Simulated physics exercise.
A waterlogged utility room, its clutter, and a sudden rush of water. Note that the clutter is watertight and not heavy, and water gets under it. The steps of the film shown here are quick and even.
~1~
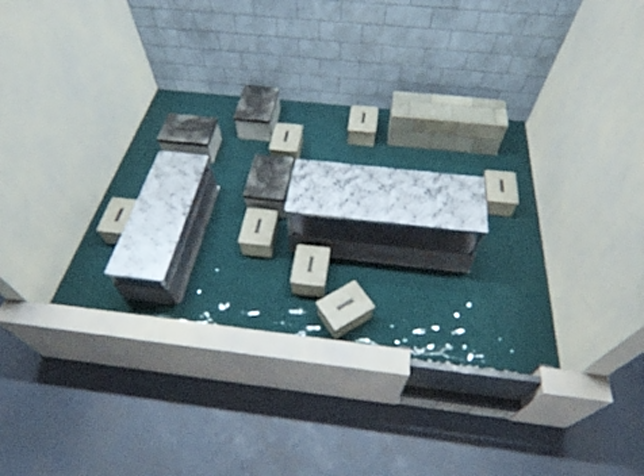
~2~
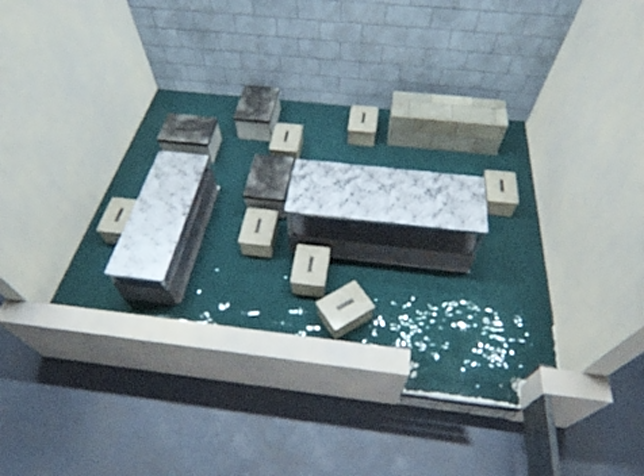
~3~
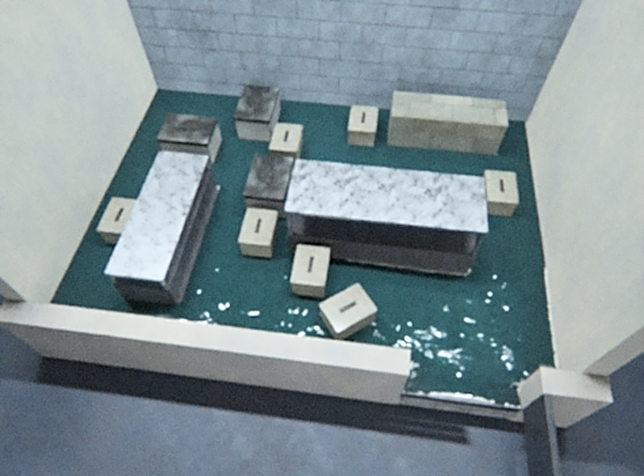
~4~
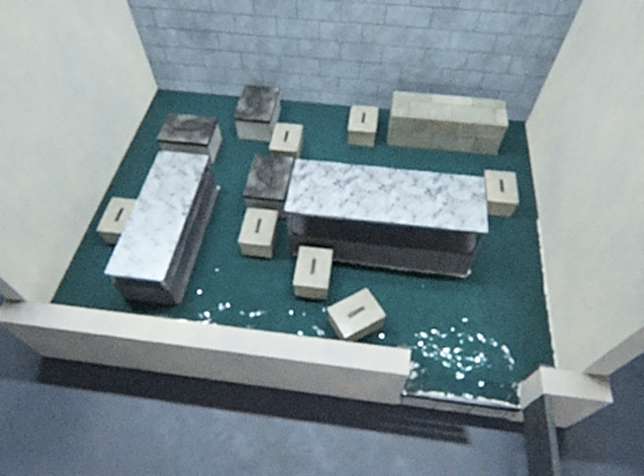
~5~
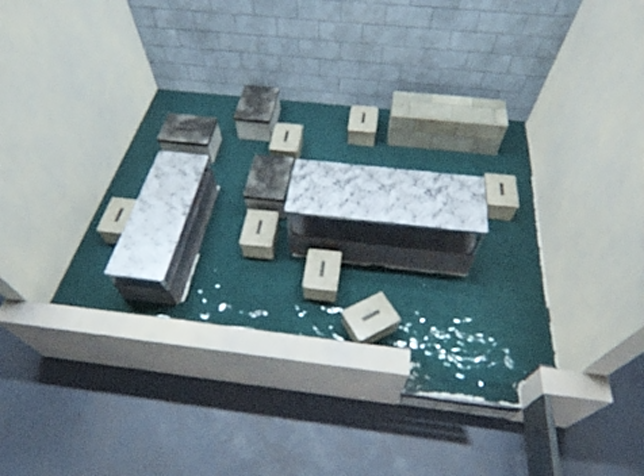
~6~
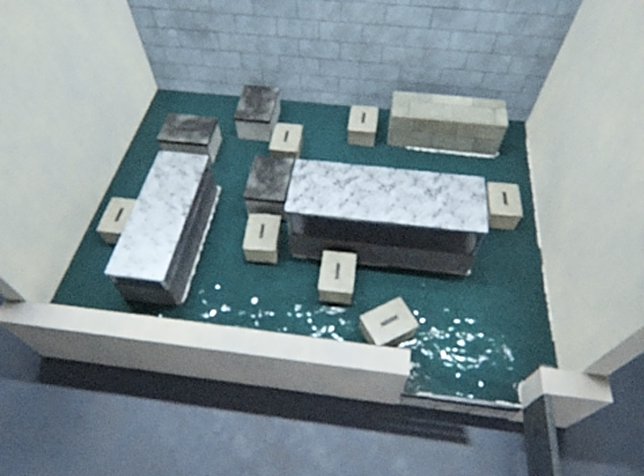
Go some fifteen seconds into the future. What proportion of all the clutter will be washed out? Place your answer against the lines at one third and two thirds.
It sits between the two lines.
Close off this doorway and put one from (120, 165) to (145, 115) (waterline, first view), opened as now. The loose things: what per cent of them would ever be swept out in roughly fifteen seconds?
Some 50 per cent of the lot.
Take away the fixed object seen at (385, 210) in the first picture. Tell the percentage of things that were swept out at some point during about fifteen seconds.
Approx. 50 % of the lot.
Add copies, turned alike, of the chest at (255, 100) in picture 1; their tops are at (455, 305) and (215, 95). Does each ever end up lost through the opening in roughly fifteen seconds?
In the order listed: Flushed away, then held back.
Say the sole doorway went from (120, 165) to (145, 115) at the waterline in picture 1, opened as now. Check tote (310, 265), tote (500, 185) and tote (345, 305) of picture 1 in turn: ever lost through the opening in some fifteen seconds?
In sequence - stays put, stays put, stays put.
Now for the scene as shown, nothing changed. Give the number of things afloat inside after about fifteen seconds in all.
It comes to 6.
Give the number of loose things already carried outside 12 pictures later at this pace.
That comes to 3.
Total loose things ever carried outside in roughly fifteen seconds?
That comes out at 4.
A moment on, 0 of 10 are out; 10 afloat.
Next, 3 of 10 are out; 7 afloat.
Later, 4 of 10 are out; 6 afloat.
In the end, 4 of 10 are out; 6 afloat.
